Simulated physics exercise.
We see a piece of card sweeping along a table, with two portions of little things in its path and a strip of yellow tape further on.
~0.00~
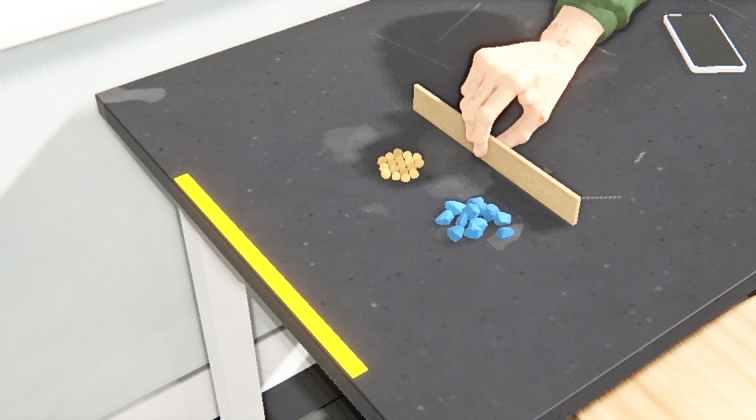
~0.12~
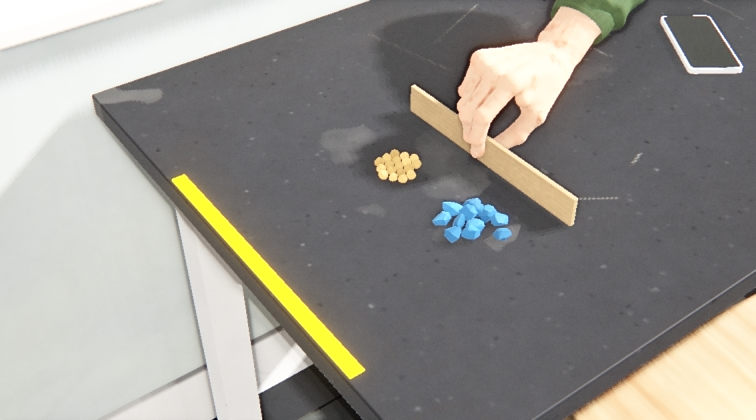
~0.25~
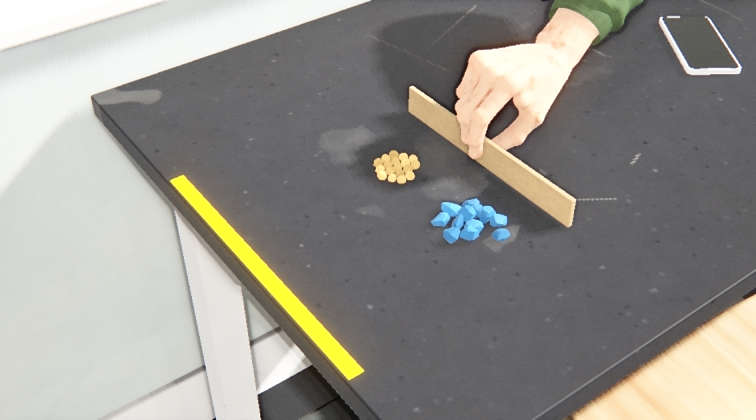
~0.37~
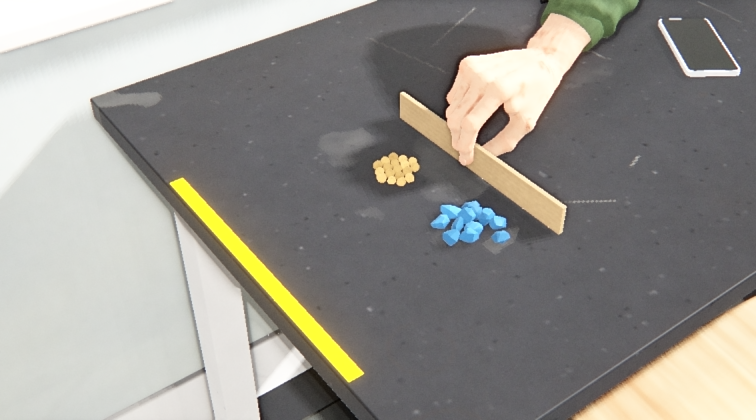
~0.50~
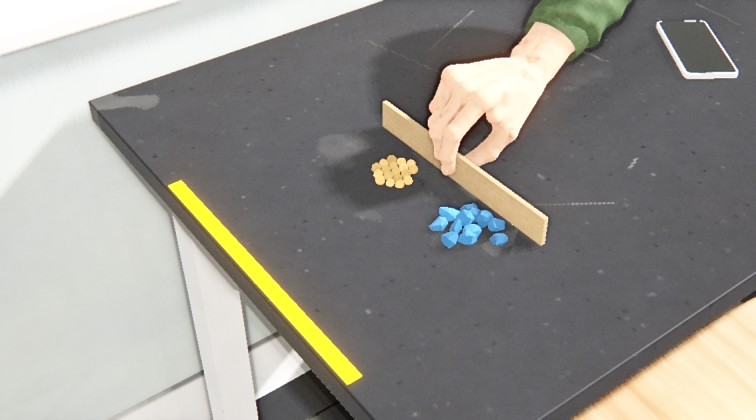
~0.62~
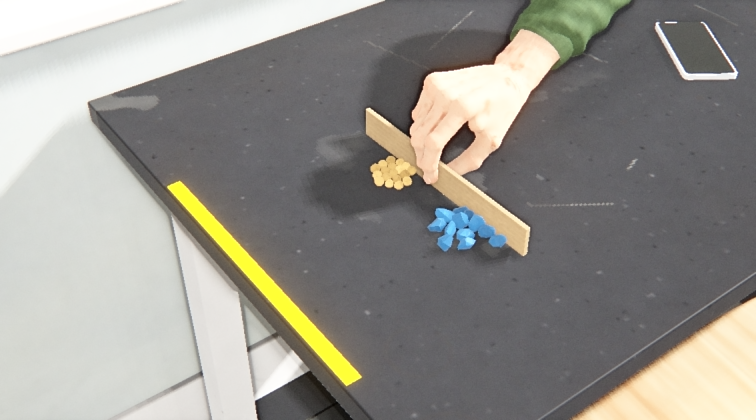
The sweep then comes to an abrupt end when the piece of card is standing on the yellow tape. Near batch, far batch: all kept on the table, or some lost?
As I see it, the near batch will not stay whole up there, the far batch will not stay whole up there.
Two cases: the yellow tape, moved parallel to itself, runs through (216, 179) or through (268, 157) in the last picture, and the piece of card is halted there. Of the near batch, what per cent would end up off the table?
Off the table, in order: 10, then 0, each out of a hundred.
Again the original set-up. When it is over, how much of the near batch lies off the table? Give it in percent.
About 100 %.
Around 1.25 s, piece of card still moving, near (347, 207); near batch all on the table, its front near (362, 288); far batch all on the table, its front near (297, 228).
Around 1.91 s, piece of card stopped at the yellow tape; near batch all over the edge; far batch all over the edge.
Finally (2.4 s), piece of card stopped at the yellow tape; near batch all over the edge; far batch all over the edge.
